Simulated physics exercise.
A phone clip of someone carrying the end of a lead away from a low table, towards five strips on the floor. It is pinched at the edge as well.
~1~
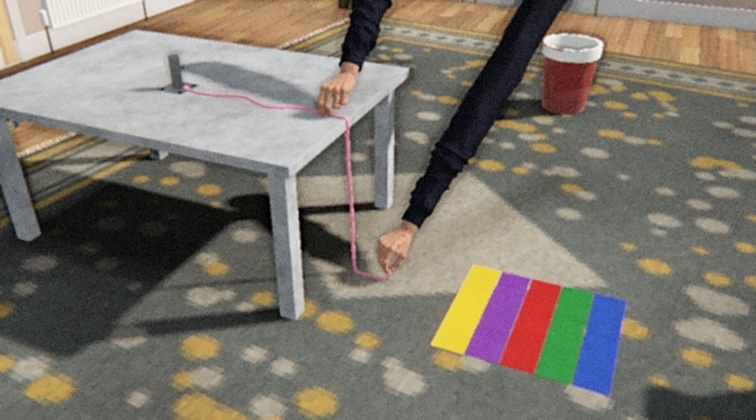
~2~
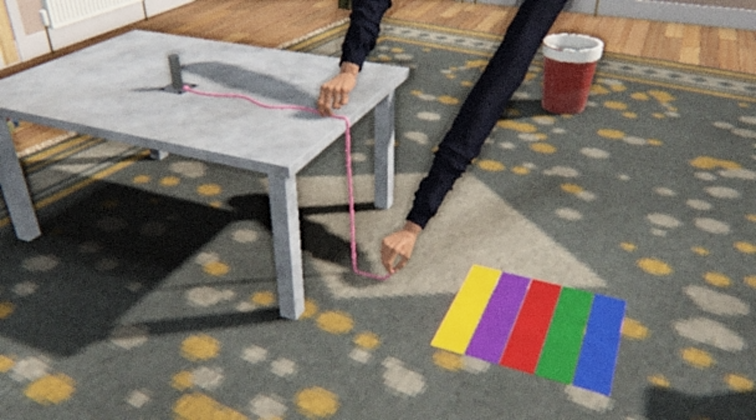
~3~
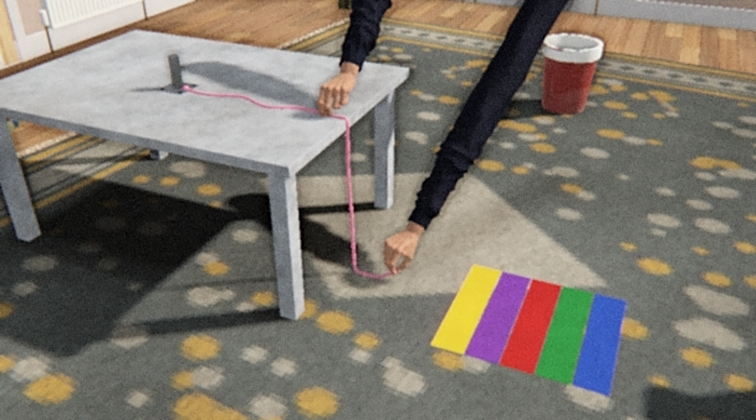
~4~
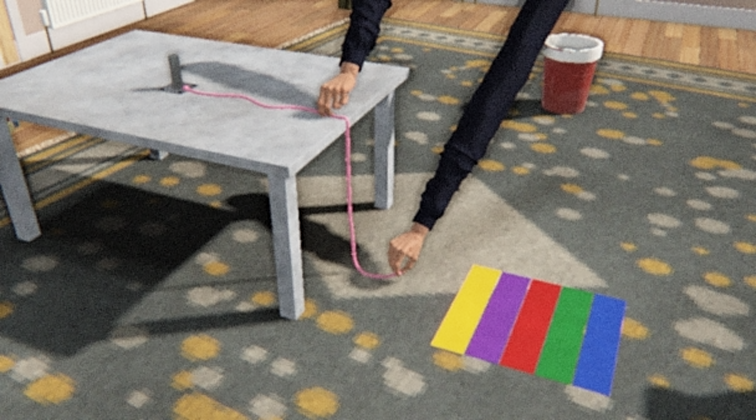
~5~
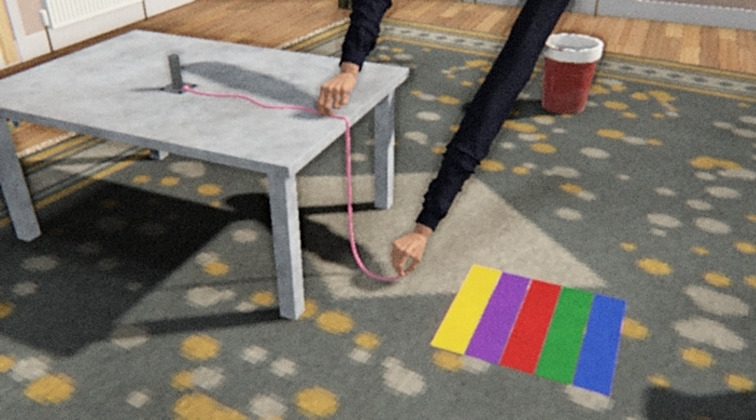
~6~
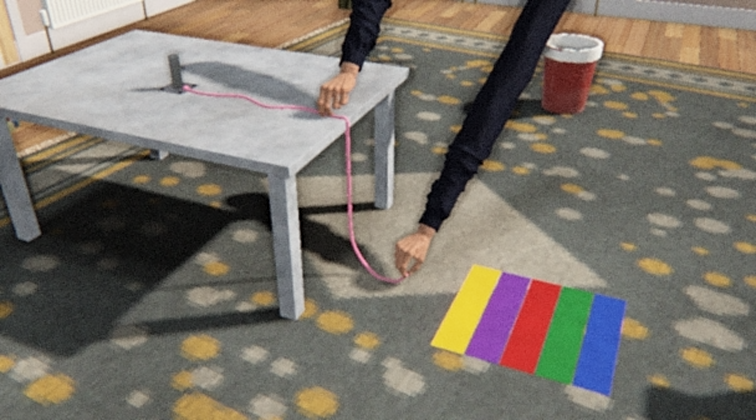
A pink lead's end, pinched in one hand near the floor, shifts slightly right toward five coloured strips, its hanging bend rounding into a smoother curve, while another hand holds the lead still at the grey table's edge.
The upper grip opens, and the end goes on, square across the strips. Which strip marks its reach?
It halts on the purple strip.
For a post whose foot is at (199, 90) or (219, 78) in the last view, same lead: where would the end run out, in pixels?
The places are (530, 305) and (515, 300).
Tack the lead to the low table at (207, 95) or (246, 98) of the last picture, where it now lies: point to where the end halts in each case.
Try by try, around (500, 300) and (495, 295).
Early on, end near (449, 285); short of the strips.
Midway, end near (480, 293); over yellow.
At the end of the slack, end near (499, 298); over purple. Over purple.
